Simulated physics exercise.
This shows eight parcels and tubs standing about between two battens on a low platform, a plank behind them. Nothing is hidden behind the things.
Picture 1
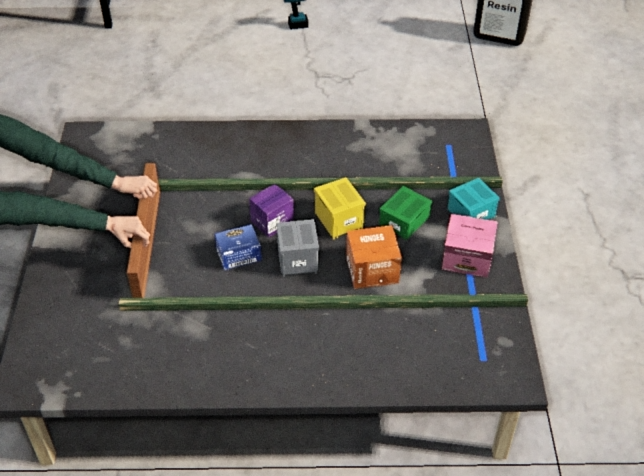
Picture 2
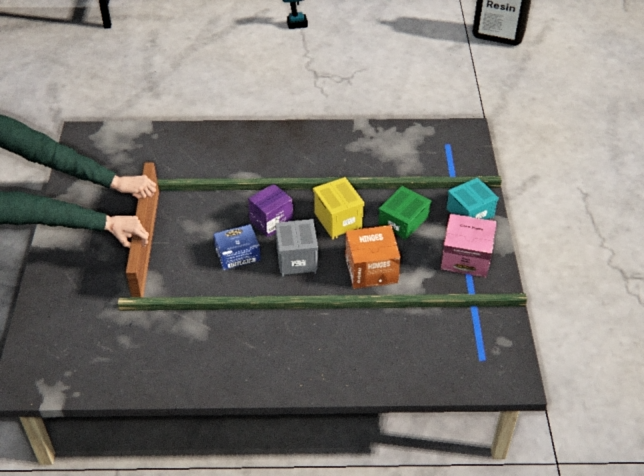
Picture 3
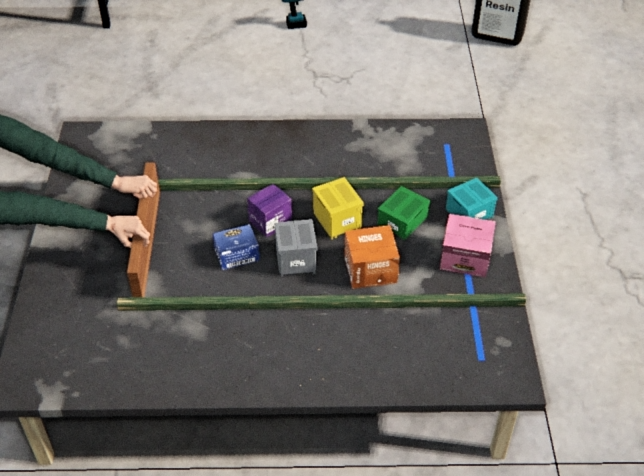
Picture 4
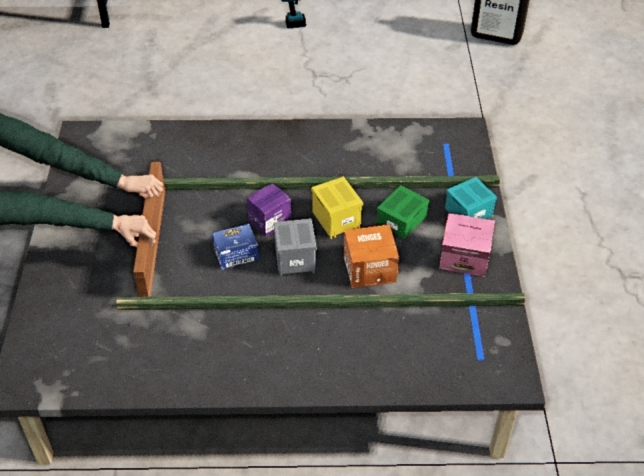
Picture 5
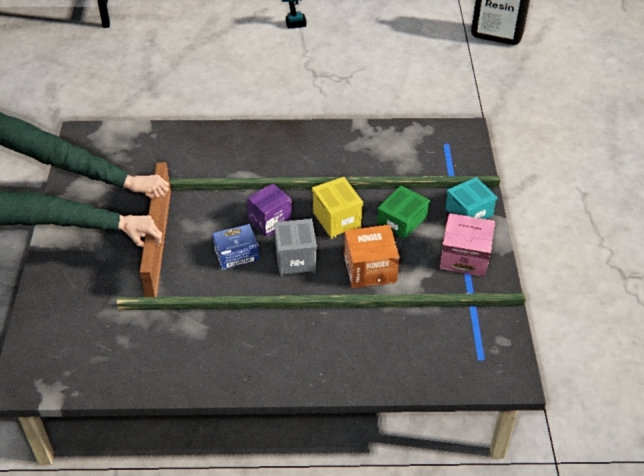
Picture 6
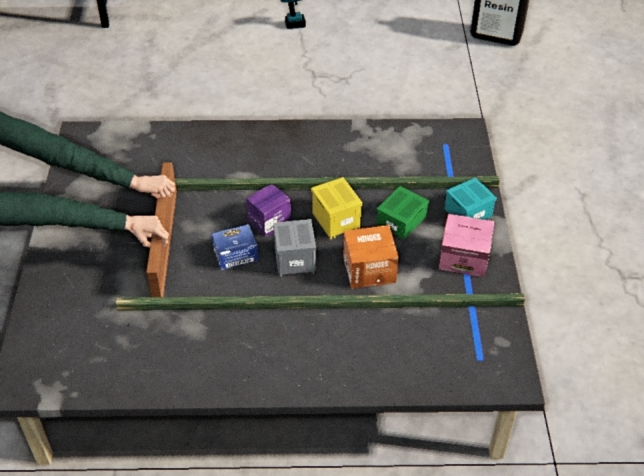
The clip opens on eight colorful boxes standing between two green battens on a dark platform, with two green-sleeved hands holding an upright plank at the left. The hands then slide the plank a short way right toward the boxes, which stay practically still, a gap remaining between them.
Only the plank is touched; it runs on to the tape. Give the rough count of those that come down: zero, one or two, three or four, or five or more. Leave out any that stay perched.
The number that fall off is five or more.
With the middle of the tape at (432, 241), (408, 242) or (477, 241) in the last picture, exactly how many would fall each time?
Down on the ground: 4, 2 and 6.
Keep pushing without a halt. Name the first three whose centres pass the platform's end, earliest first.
Earliest first: The pink box, then the turquoise tote, then the orange box.
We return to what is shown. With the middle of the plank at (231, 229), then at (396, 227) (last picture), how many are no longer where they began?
1 and 8.
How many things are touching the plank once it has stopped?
That makes 2.
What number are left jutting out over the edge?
0 of them.
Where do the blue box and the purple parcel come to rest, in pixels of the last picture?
First (483, 248), then (477, 218).
Soon after, none off yet; turquoise tote at rest near (470, 204); pink box at rest near (466, 246); green tote at rest near (402, 213).
Then, none off yet; turquoise tote at rest near (470, 204); pink box moved a little near (478, 243); green tote moved a little near (425, 212).
Further on, one off so far; turquoise tote tipped well over near (528, 218); pink box on the ground near (540, 293); green tote moved well along near (490, 214).
At rest, the number that fall off is five or more; fallen, grey tote, yellow tote, orange box, green tote, pink box and turquoise tote.
